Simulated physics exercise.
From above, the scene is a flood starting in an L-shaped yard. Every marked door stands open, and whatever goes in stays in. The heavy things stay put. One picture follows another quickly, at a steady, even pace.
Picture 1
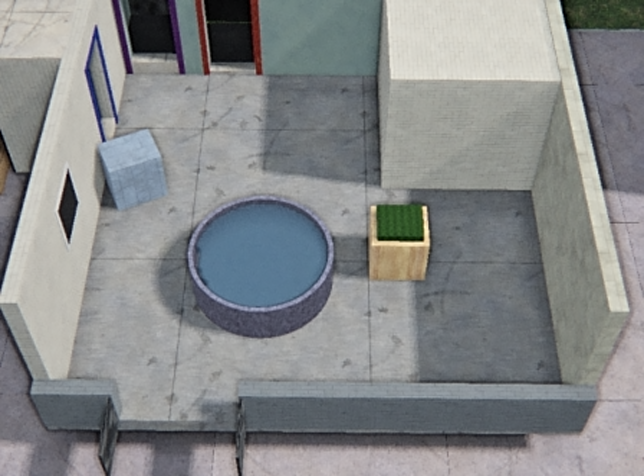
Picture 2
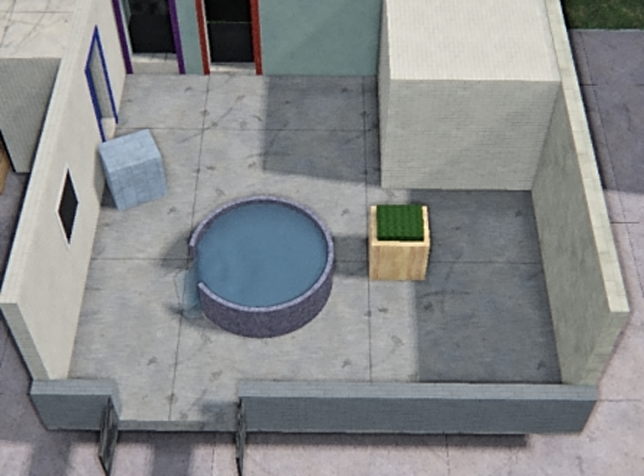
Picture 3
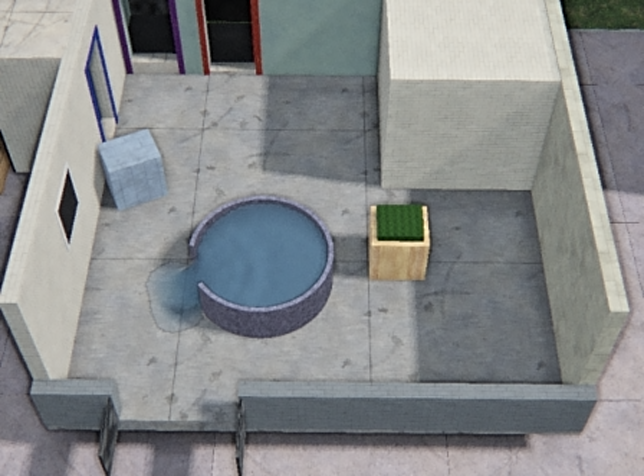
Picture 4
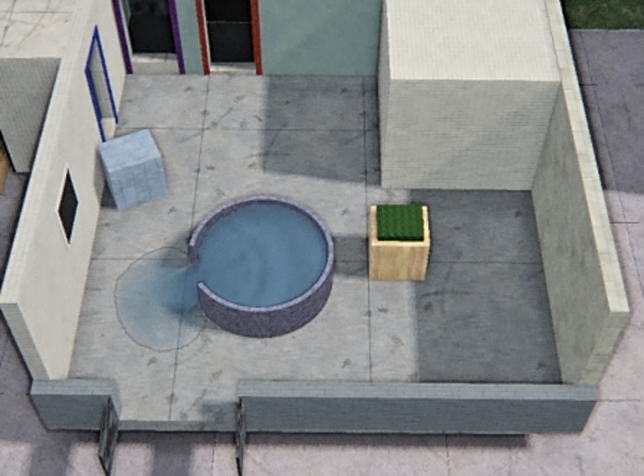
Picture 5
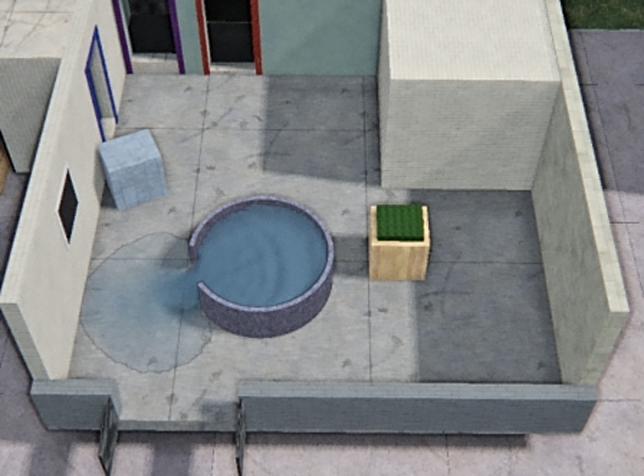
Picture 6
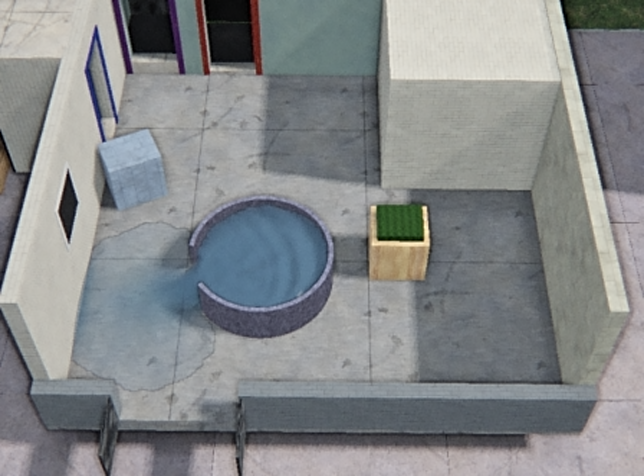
Water poured from a gap in the left side of a round tank in a walled yard, spreading left across the paving in a widening puddle, then toward the low front wall.
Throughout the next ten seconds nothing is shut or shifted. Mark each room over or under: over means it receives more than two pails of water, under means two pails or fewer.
Blue door - under; red door - under; purple door - under.
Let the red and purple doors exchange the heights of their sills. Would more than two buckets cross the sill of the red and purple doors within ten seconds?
After the swap, the red door falls short and the purple door falls short.
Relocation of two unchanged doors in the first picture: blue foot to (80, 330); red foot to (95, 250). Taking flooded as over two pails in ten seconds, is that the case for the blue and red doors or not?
Well, going one at a time, the blue one breaks the limit while the red one breaks the limit.
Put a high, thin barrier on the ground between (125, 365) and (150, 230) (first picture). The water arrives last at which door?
My choice is the blue one.
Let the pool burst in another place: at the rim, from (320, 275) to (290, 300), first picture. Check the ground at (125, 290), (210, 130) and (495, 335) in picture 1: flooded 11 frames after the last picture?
Going through them, the first would be still bare, the next still bare and the last submerged.
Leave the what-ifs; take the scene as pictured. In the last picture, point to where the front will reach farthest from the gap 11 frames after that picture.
The wet edge reaches furthest near (115, 133).
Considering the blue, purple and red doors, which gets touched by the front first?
That would be the door marked blue.
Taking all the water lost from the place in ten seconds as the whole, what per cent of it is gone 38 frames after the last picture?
Somewhere around 60 per cent, I'd say.
A moment on, water covers 15 % of the floor; the blue door not reached, the red door not reached, the purple door not reached.
Next, water covers 15 % of the floor; the blue door wet at the sill, nothing in, the red door not reached, the purple door not reached.
Then, water covers 35 % of the floor; the blue door wet at the sill, nothing in, the red door not reached, the purple door wet at the sill, nothing in.
Later, water covers 60 % of the floor; the blue door wet at the sill, nothing in, the red door not reached, the purple door wet at the sill, nothing in.
In the end, water covers 85 % of the floor; the blue door wet at the sill, nothing in, the red door wet at the sill, nothing in, the purple door wet at the sill, nothing in.
